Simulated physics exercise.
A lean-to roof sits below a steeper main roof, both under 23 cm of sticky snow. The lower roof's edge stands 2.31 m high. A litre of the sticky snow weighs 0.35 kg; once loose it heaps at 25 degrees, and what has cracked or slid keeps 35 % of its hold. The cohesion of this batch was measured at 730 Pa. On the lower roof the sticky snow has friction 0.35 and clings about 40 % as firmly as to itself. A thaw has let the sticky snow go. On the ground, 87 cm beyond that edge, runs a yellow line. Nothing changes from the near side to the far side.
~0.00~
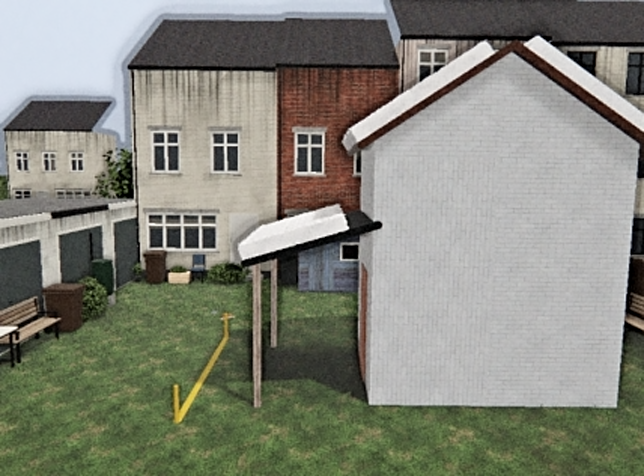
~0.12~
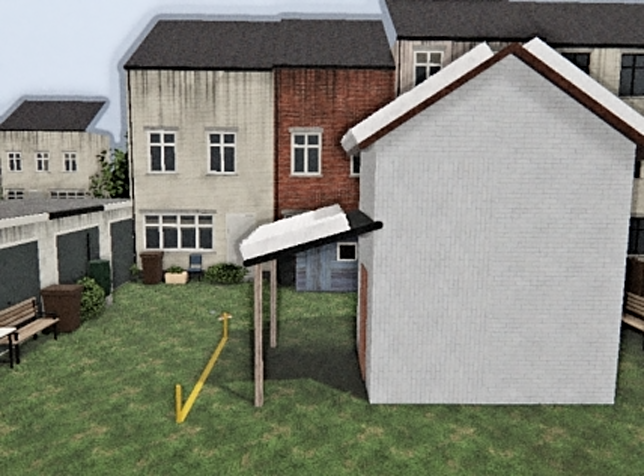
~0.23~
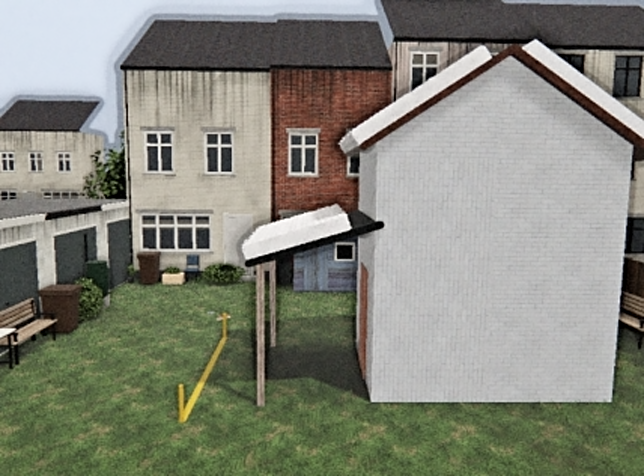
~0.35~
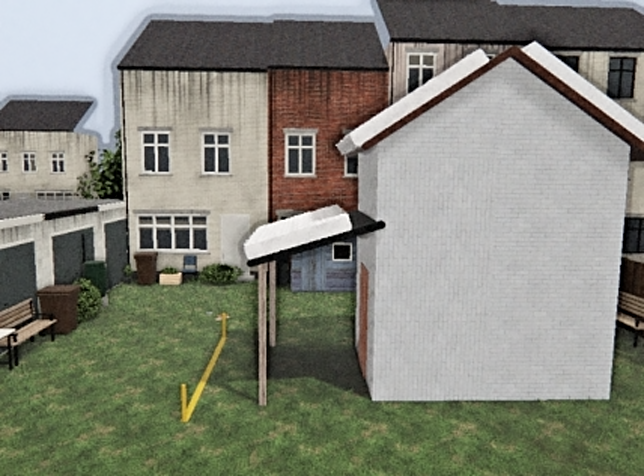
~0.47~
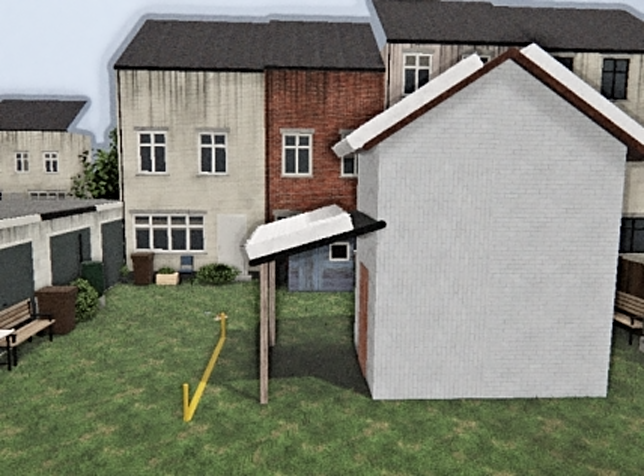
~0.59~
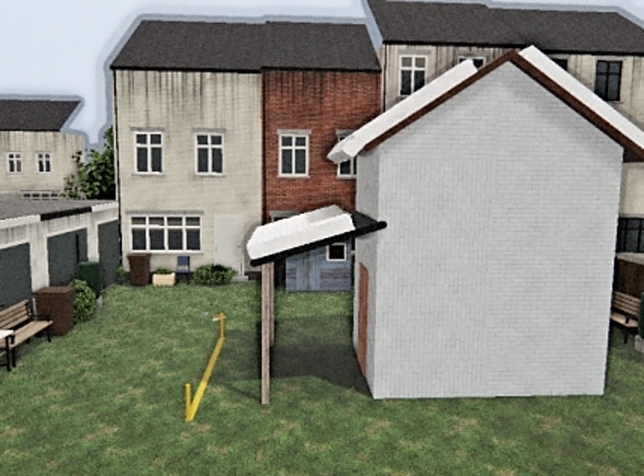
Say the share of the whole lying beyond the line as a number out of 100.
About 38 %.
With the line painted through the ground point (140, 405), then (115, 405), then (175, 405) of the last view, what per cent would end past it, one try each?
In turn about 14 %, 5 %, 30 %.
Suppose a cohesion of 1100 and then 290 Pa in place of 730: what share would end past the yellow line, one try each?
In turn about 12 %, 55 %.
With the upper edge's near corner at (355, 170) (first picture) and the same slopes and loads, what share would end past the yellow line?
Then about 12 %.
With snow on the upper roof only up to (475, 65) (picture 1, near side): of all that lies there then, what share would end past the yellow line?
It would be near 30 %.
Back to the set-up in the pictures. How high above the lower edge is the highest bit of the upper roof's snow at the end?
Some 0.8 m.
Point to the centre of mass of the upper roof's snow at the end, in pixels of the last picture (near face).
At about (205, 354).
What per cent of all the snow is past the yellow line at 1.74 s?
About 0 %.
After 1.12 s, none is below the lower edge and 0 % is past the line.
After 1.74 s, none is below the lower edge and 0 % is past the line.
After 2.37 s, 24 % is below the lower edge and 4 % is past the line.
After 3.00 s, 55 % is below the lower edge and 36 % is past the line.
After 4.50 s, 64 % is below the lower edge and 38 % is past the line.
